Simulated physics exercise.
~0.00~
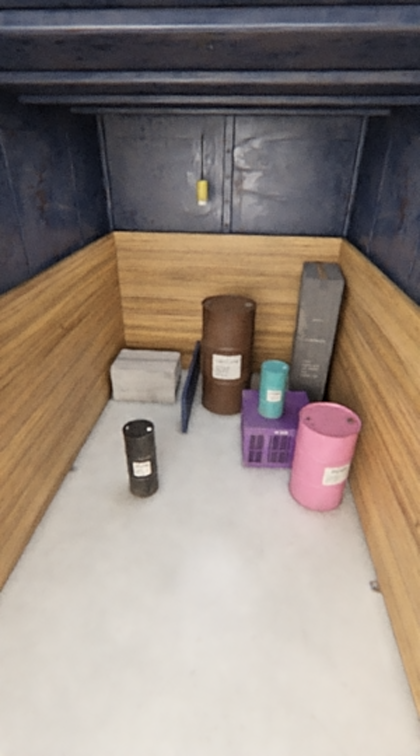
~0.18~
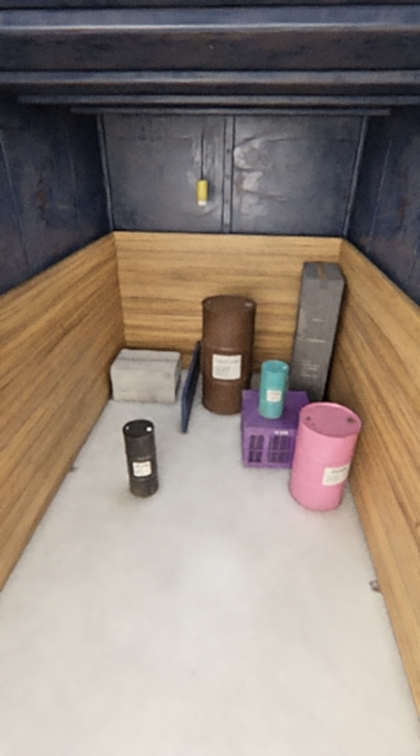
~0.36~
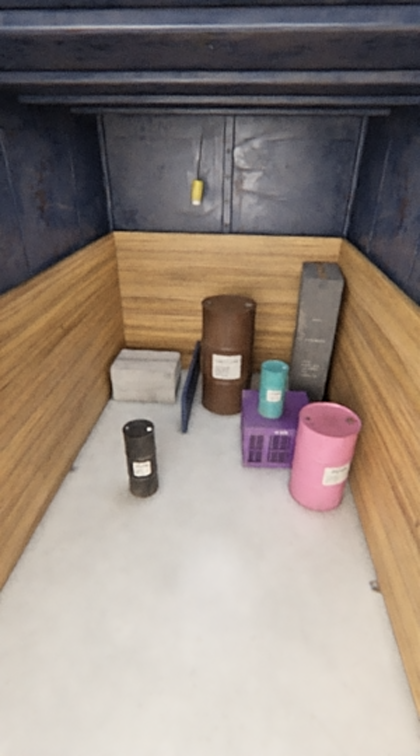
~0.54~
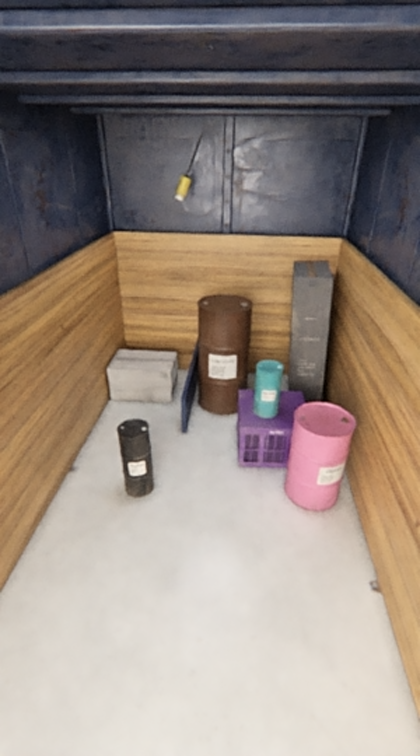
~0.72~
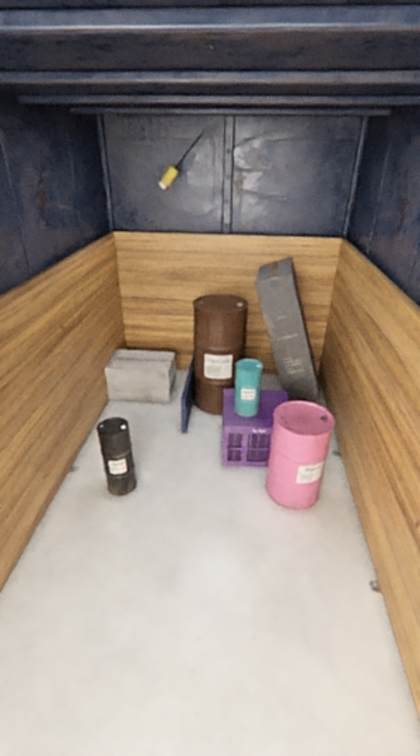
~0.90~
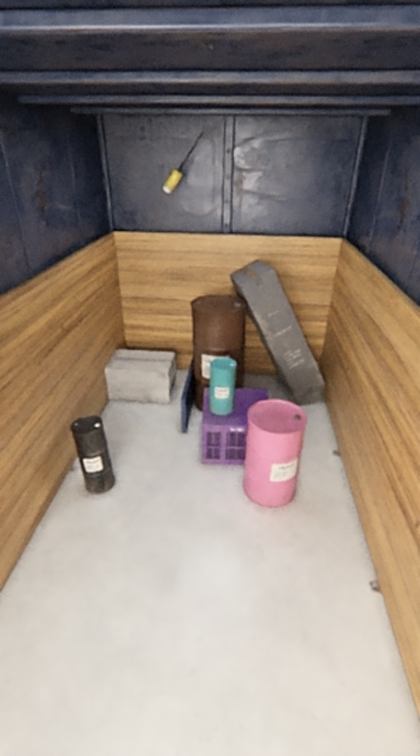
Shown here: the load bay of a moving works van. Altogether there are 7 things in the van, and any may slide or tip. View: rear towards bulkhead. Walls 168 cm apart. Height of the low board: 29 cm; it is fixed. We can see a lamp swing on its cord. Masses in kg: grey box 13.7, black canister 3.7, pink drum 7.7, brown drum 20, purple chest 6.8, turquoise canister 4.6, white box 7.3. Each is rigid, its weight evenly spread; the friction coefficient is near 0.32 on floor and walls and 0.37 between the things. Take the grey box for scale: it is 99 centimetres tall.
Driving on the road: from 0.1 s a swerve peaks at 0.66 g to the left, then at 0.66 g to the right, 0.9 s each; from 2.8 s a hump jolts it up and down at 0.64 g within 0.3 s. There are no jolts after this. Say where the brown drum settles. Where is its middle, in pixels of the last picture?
(274, 360).
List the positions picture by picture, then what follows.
In the first picture, smooth; brown drum (227, 356); grey box (312, 337).
In the second picture, load feels 0.12 g left; pink drum (322, 457); purple chest (275, 428).
In the third picture, load feels 0.38 g left; turquoise canister (273, 389); white box (148, 376).
In the fourth picture, load feels 0.65 g left; grey box (307, 336) at 4° to upright; black canister (137, 459) shifted 3 cm.
In the fifth picture, load feels 0.41 g left; grey box (290, 333) at 19° to upright; pink drum (298, 455) shifted 13 cm.
In the sixth picture, load feels 0.15 g left; brown drum (219, 356) shifted 6 cm; turquoise canister (222, 386) shifted 30 cm.
Around 1.50 s, load feels 0.59 g right; brown drum shifted 6 cm near (235, 358); turquoise canister shifted 35 cm; pink drum shifted 30 cm.
Around 1.80 s, load feels 0.15 g right; brown drum shifted 30 cm near (269, 360); black canister at 7° to upright; turquoise canister shifted 10 cm.
Finally (3.7 s), on their side or leaning hard in the van, black canister; not toppled but over 15 cm from the start, brown drum; the other 5 still in place (within 15 cm). In the last view, brown drum near (274, 360).
